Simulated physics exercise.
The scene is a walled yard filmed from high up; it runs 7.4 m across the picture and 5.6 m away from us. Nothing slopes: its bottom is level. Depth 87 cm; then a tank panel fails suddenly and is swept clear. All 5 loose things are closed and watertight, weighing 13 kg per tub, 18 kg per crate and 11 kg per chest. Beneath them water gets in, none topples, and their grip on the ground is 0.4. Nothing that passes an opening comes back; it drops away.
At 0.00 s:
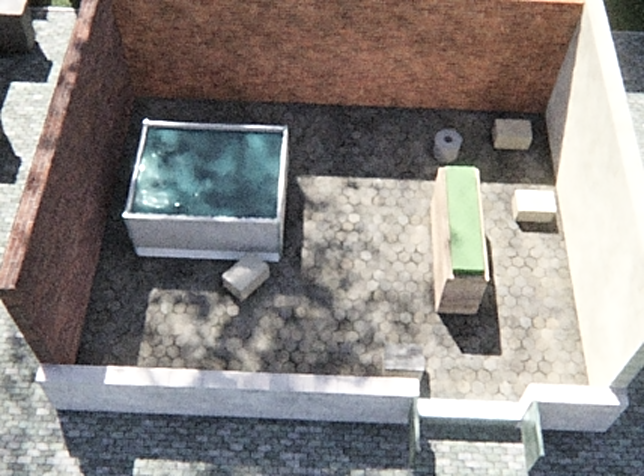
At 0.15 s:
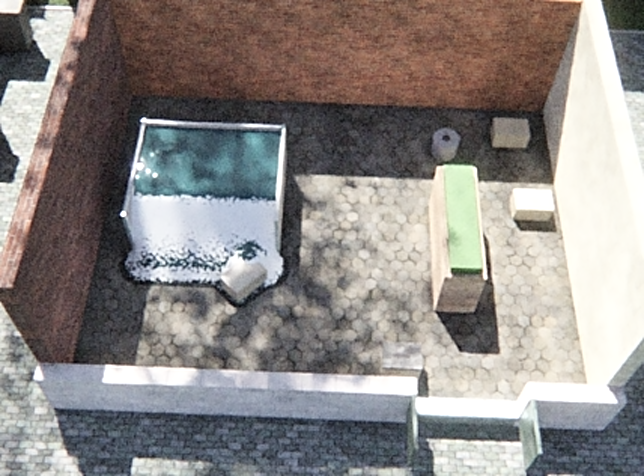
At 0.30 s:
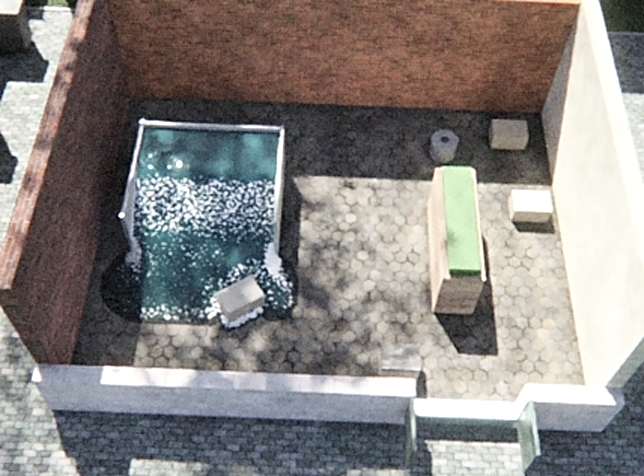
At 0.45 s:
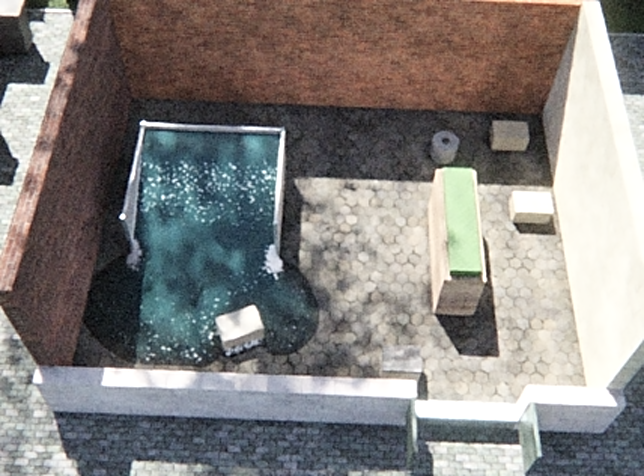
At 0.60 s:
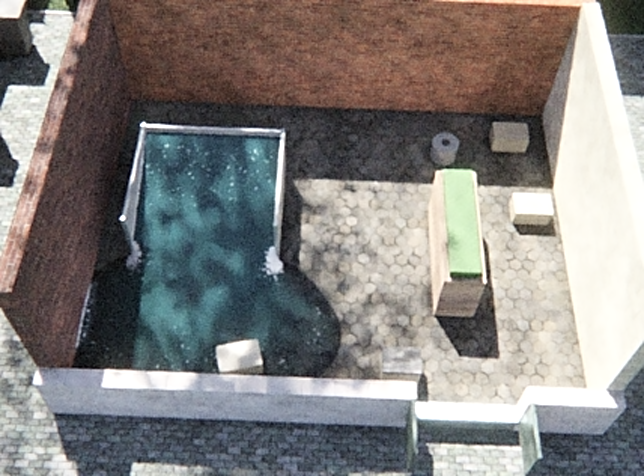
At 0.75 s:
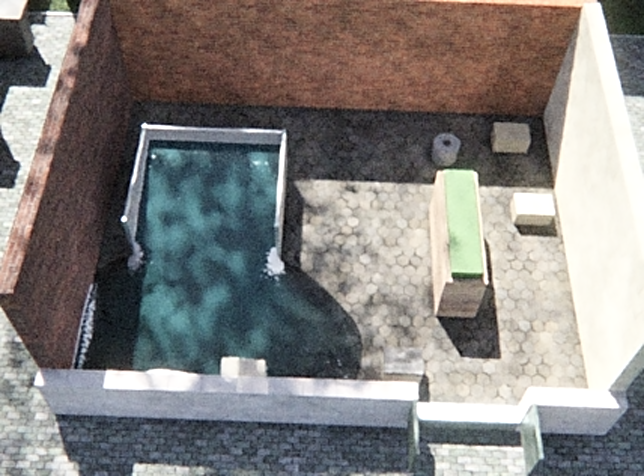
Water bursts from a raised tank, spreads over the paved yard and pushes a crate forward.
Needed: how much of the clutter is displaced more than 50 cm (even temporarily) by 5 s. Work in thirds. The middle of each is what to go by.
The share is in the middle band.
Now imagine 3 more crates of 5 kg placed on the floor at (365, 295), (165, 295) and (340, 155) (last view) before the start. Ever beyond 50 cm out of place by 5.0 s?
Above, above, below.
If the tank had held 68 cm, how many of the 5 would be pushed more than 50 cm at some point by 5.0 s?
That would give 2.
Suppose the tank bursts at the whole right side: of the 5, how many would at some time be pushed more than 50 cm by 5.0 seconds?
That would give 4.
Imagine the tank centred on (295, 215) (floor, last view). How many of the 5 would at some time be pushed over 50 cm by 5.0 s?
Count: 3.
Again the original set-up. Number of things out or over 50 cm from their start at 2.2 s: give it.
At that moment it comes to 2.
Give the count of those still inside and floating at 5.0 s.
Total: 2.
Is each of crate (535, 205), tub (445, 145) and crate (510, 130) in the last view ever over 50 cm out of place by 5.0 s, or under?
Result, in order: Overshooting / undershooting / undershooting.
After 1.1 s 1 of 5 are over 50 cm from their spots; 1 afloat.
After 2.2 s 2 of 5 are over 50 cm from their spots; 2 afloat.
After 3.5 s 2 of 5 are over 50 cm from their spots; 2 afloat.
After 5.0 s 3 of 5 are over 50 cm from their spots, and 3 have been at some point; 2 afloat.
